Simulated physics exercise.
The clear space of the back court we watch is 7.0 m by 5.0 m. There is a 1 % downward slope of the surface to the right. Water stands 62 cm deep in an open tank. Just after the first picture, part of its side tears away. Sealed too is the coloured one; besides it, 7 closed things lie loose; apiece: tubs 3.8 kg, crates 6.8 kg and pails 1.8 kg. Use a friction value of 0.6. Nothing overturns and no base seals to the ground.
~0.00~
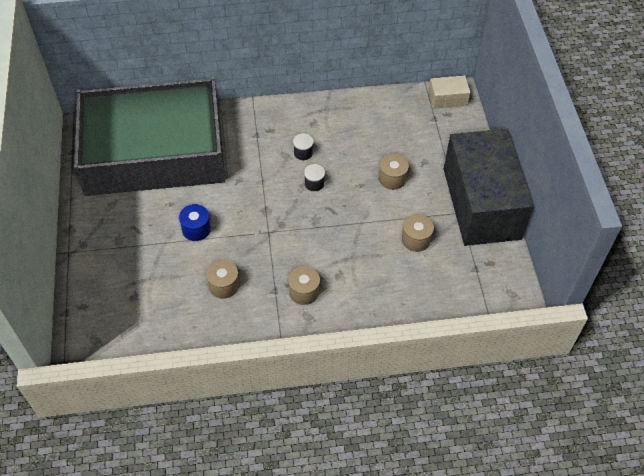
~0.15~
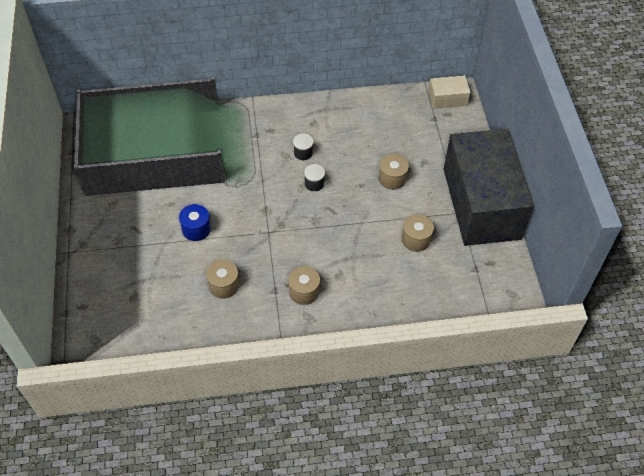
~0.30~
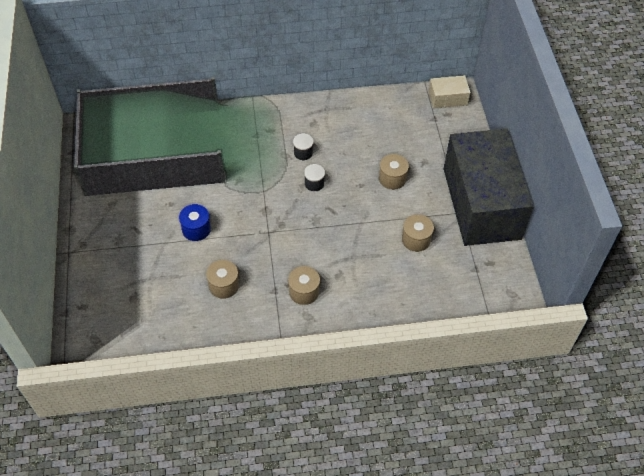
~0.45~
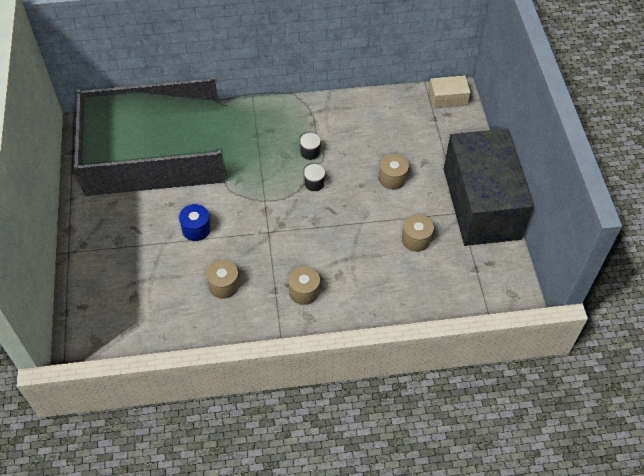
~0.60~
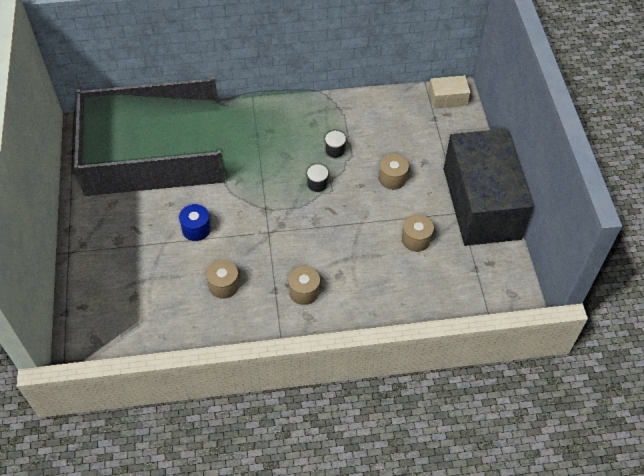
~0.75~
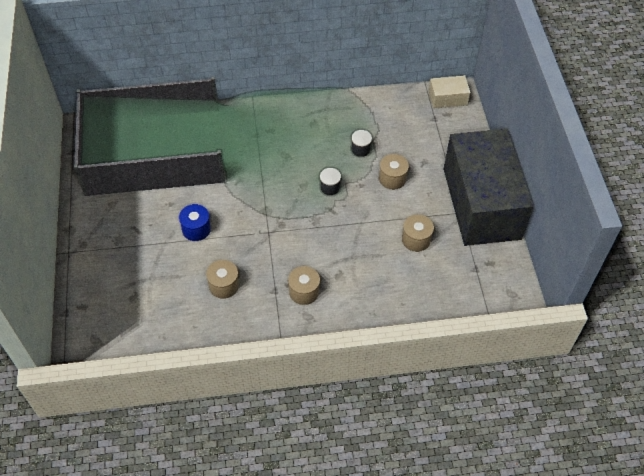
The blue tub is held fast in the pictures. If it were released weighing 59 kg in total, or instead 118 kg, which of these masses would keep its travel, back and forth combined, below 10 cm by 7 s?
I expect the lighter figure to be plenty.
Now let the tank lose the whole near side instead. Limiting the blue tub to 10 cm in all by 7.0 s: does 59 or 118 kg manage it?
That way round, only the bigger mass holds.
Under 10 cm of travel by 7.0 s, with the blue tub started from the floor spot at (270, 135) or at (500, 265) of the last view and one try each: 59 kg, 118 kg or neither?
Order kept: Heavy pick needed, light pick works.
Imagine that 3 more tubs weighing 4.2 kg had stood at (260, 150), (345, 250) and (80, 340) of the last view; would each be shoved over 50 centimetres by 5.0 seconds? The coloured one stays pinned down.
Taking them one by one: Above the mark; above the mark; below the mark.
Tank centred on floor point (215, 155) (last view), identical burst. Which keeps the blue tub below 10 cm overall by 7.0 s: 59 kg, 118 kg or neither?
Then, in short, the light one works.
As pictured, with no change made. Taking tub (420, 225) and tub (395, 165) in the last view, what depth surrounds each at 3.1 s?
Roughly 8 and 9 cm.
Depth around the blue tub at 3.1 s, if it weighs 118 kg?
Depth: Approx. 0 cm.
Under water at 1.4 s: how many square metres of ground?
Flooded: Near 15 m2.
After 1.4 s the blue tub would be 0 cm from its start with 59 kg and 0 cm from its start with 118 kg; 0 cm of water round it then.
After 3.1 s the blue tub would be 0 cm from its start with 59 kg and 0 cm from its start with 118 kg; 0 cm of water round it then.
After 4.9 s the blue tub would be 0 cm from its start with 59 kg and 0 cm from its start with 118 kg; 0 cm of water round it then.
After 7.0 s the blue tub would be 0 cm from its start with 59 kg and 0 cm from its start with 118 kg; 2 cm of water round it then.
